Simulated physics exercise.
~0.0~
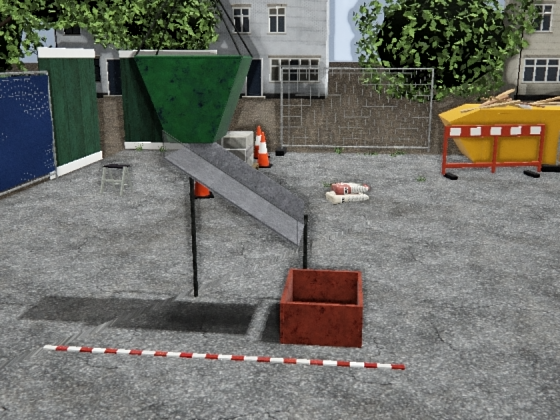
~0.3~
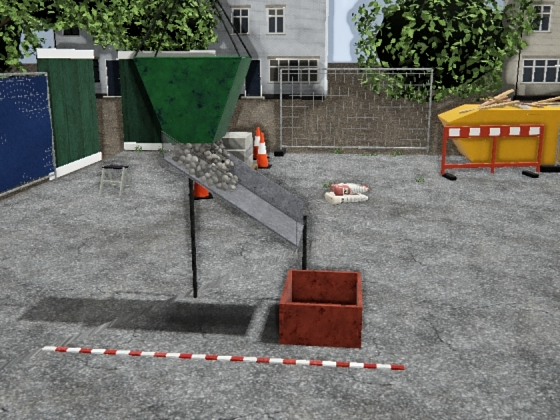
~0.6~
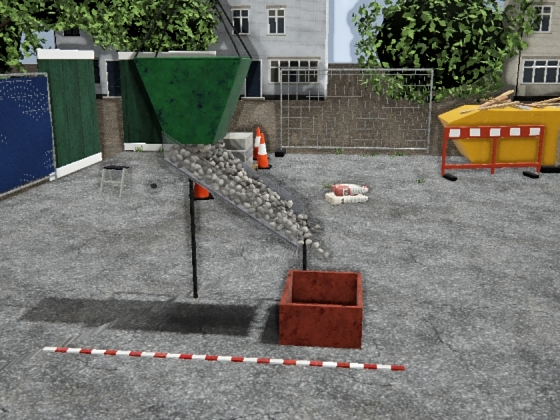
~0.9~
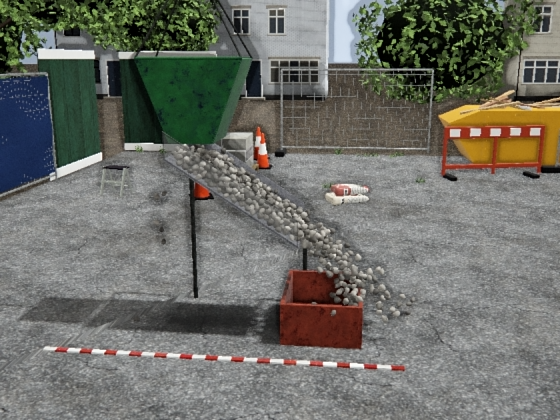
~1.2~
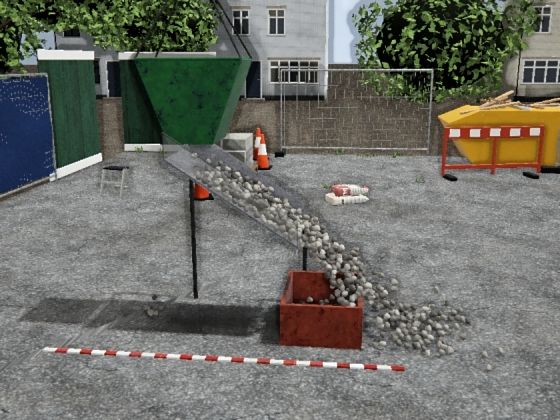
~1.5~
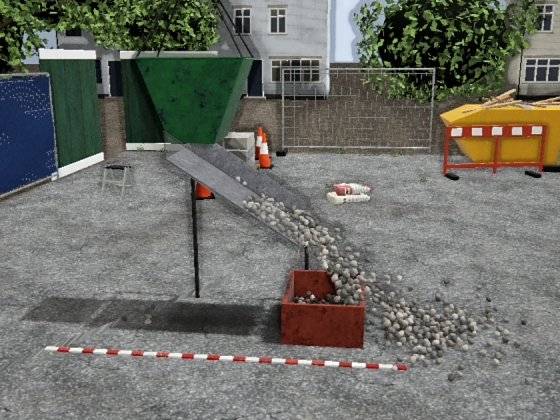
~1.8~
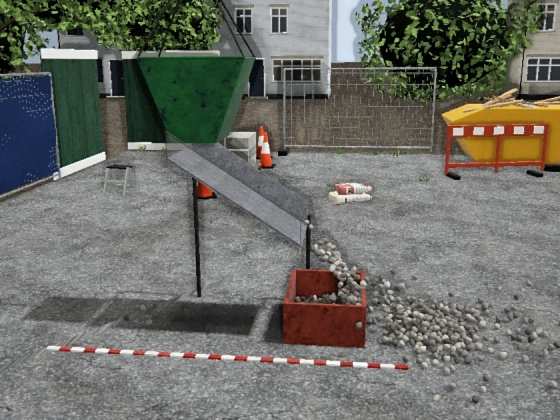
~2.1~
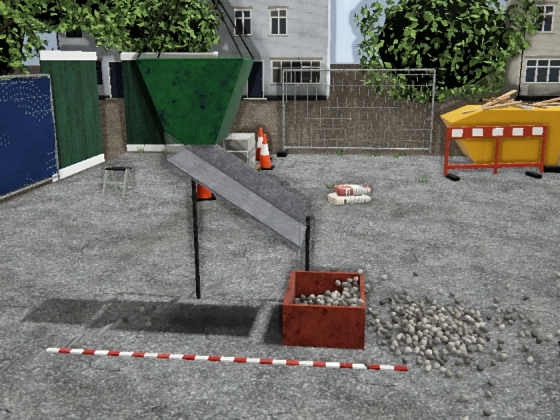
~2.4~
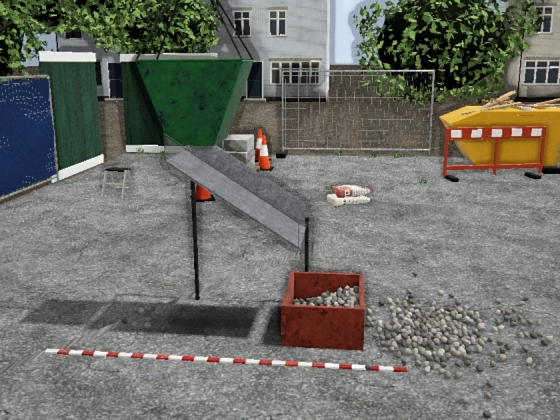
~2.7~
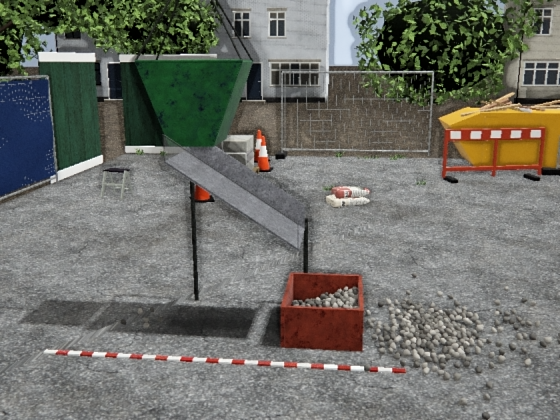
The clip opens on a paved yard where a green skip hangs above a sloping steel chute, with a red open bin below and a red-and-white striped staff lying in front. Grey stones drop from the bottom of the skip onto the top of the chute. They spread down the steel towards the right and pour off its lower end, some landing in the bin and others flying past it. The stream thins as the chute empties from the top. Finally, the stones lie still, many inside the bin and the rest scattered on the ground to its right.
